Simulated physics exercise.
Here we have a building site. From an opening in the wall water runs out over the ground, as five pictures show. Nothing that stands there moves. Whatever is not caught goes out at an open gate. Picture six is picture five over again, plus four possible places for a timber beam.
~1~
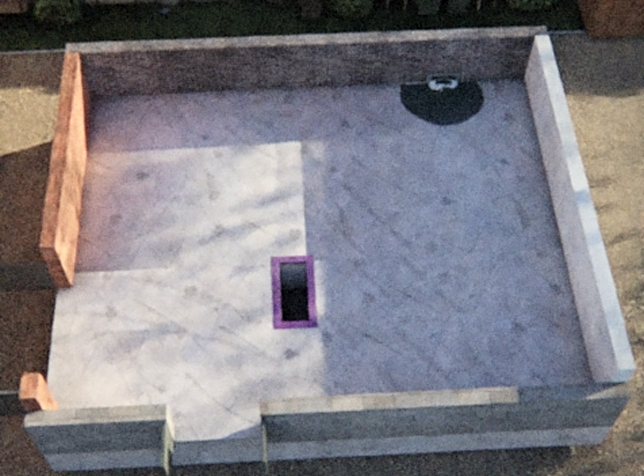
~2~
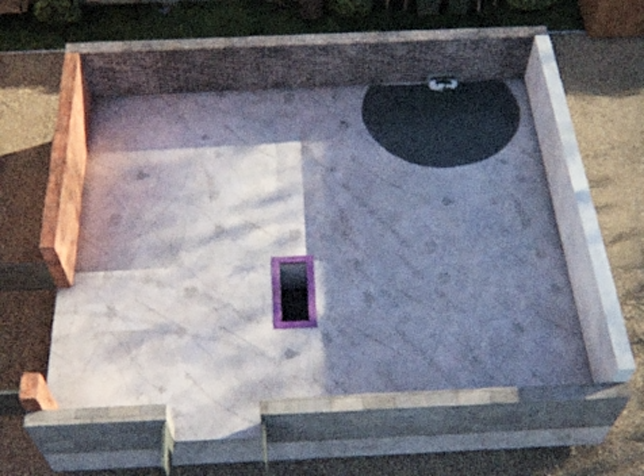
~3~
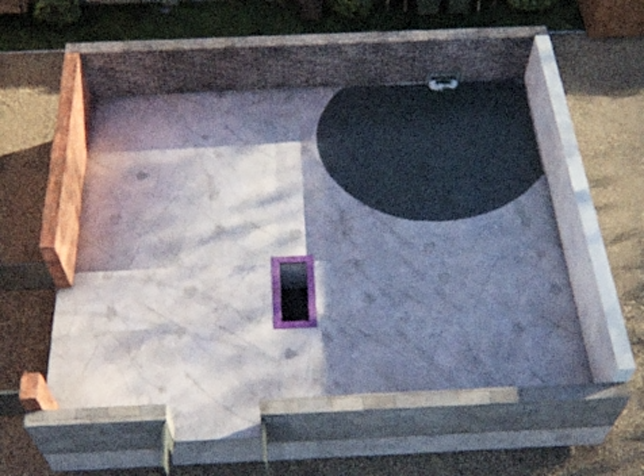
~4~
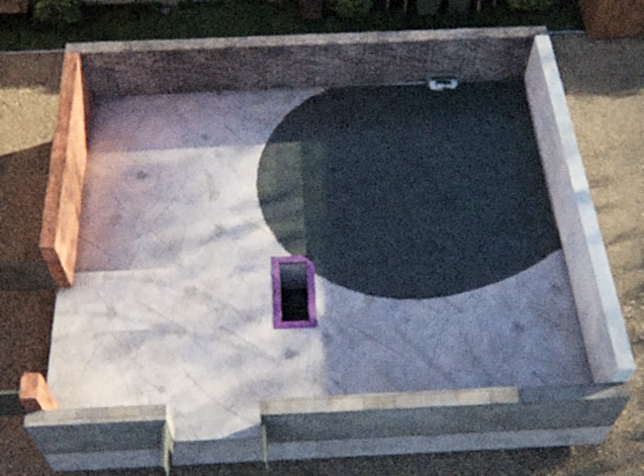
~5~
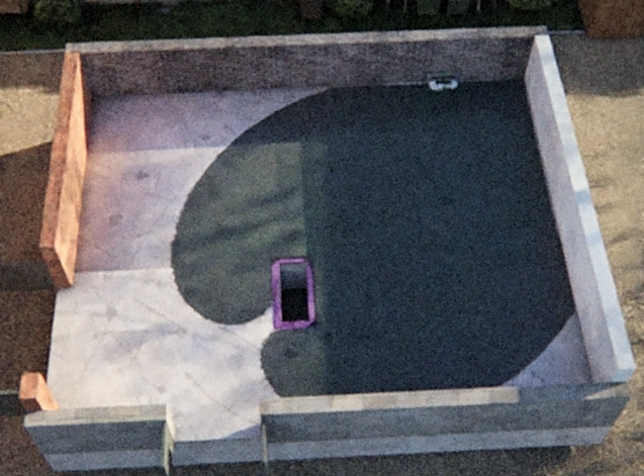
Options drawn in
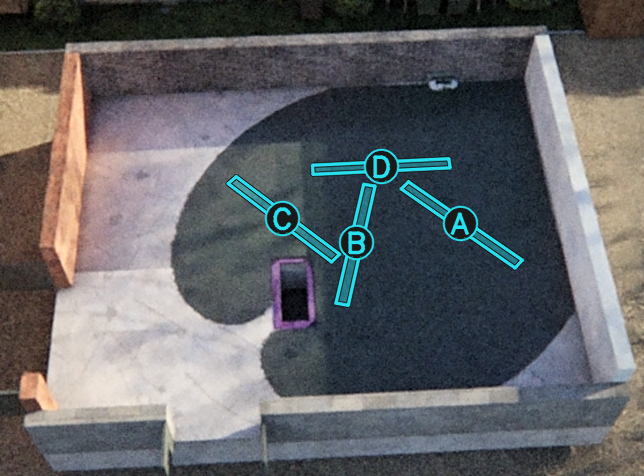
Dark water spreading from a small outlet by the back wall across a walled yard, reaching and surrounding much of a purple-rimmed drain.
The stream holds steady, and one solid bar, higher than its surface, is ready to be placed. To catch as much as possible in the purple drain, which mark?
Place A.
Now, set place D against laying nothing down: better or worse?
It is worse.
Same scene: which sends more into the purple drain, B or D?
The answer is B.
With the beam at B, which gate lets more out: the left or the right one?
The left one.
On the marked copy, A from (404, 185) to (518, 264); B from (342, 304) to (369, 185); C from (232, 180) to (335, 258); D from (312, 169) to (449, 163).
With A, about 17 % of the stream runs into the purple drain, about 83 % out by the gates.
With B, about 9 % of the stream runs into the purple drain, about 91 % out by the gates.
With C, about 8 % of the stream runs into the purple drain, about 92 % out by the gates.
With D, about 6 % of the stream runs into the purple drain, about 94 % out by the gates.
